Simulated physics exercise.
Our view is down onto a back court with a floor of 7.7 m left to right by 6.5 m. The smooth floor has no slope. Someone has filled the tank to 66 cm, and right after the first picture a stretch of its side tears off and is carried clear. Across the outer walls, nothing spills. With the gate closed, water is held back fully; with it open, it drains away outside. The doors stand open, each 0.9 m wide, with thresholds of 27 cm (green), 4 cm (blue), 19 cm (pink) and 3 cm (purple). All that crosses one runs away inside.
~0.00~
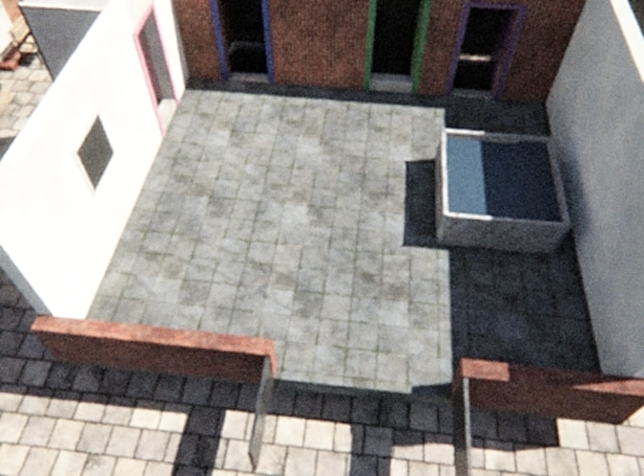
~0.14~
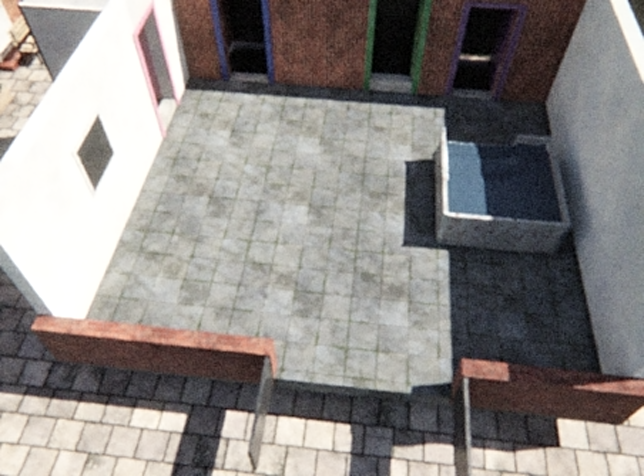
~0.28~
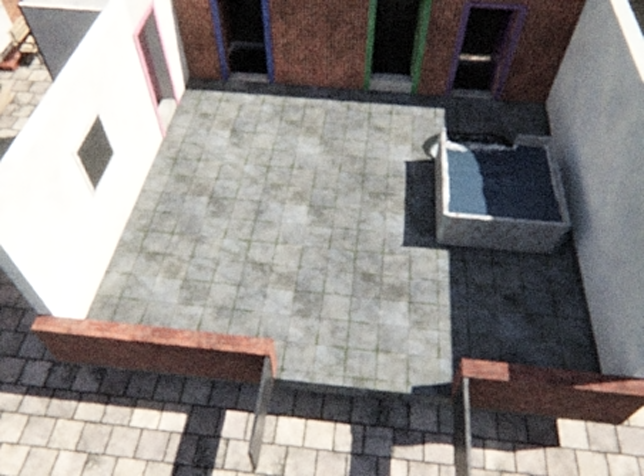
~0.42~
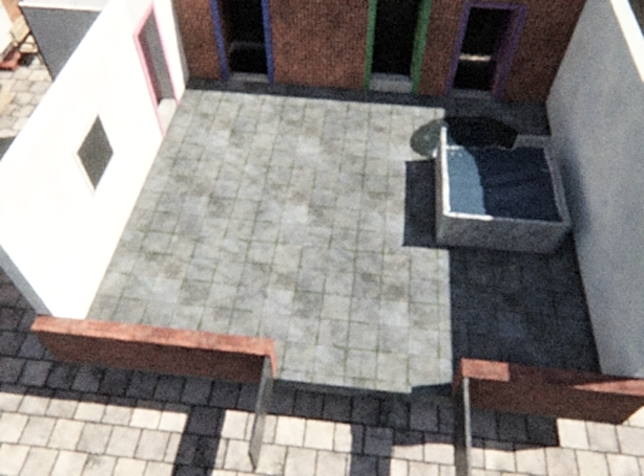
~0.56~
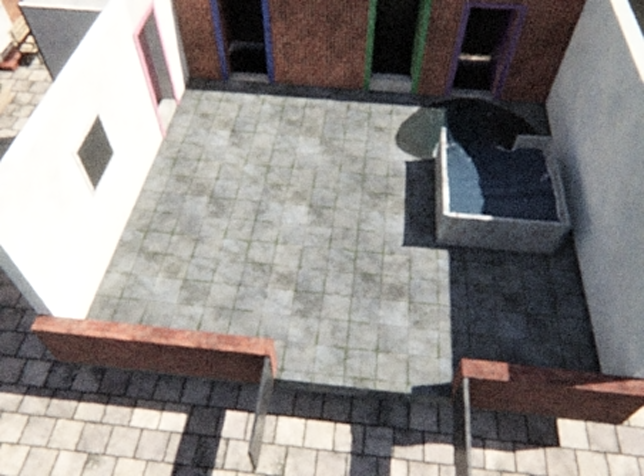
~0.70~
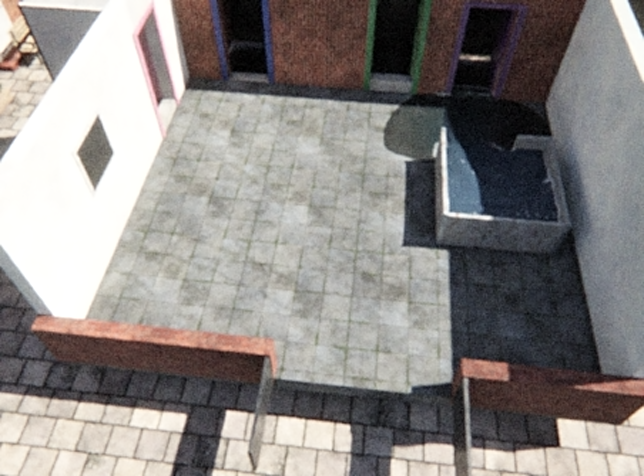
The clip opens on a high view of a grey-tiled courtyard with white side walls, a brick back wall and a water-filled tank at the right. A gap appears in the tank's far side, and water pours out behind it, spreading as a dark, rounded pool toward the back wall and left across the tiles.
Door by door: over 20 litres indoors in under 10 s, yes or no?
Green door: No, blue door: No, pink door: No, purple door: Yes.
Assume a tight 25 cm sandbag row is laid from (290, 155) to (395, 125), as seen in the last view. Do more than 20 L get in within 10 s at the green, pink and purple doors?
Doors: Green stays under / pink stays under / purple exceeds.
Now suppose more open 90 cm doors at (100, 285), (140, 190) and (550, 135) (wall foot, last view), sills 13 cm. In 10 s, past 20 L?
Door 1: Lower; door 2: Lower; door 3: Lower.
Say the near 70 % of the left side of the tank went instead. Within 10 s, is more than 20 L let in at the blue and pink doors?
Against that limit: Blue over, pink below.
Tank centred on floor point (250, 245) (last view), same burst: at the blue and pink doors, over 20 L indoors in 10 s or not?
Result - blue door exceeds it, pink door does not exceed it.
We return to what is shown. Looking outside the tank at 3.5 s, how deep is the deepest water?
It gets to some 20 cm.
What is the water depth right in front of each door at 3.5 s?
In centimetres - green: 12, blue: 5, pink: 12, purple: 18.
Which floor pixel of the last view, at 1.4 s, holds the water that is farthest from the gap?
About (344, 88) in the last view.
After 1.4 s water covers 15 % of the floor and is deepest (34 cm) near (445, 96); green door 20 cm at the sill, 0 L in, blue door not reached, pink door not reached, purple door 8 cm at the sill, 133 L in.
After 2.2 s water covers 20 % of the floor and is deepest (30 cm) near (437, 100); green door 22 cm at the sill, 0 L in, blue door not reached, pink door not reached, purple door 15 cm at the sill, 312 L in.
After 3.5 s water covers 35 % of the floor and is deepest (20 cm) near (462, 102); green door 12 cm at the sill, 0 L in, blue door 5 cm at the sill, 0 L in, pink door 12 cm at the sill, 0 L in, purple door 18 cm at the sill, 506 L in.
After 6.0 s water covers 50 % of the floor and is deepest (12 cm) near (445, 101); green door 8 cm at the sill, 0 L in, blue door 4 cm at the sill, 0 L in, pink door 8 cm at the sill, 0 L in, purple door 11 cm at the sill, 679 L in.
After 10.0 s water covers 75 % of the floor and is deepest (8 cm) near (76, 340); green door 5 cm at the sill, 0 L in, blue door 5 cm at the sill, 8 L in, pink door 5 cm at the sill, 0 L in, purple door 6 cm at the sill, 772 L in.
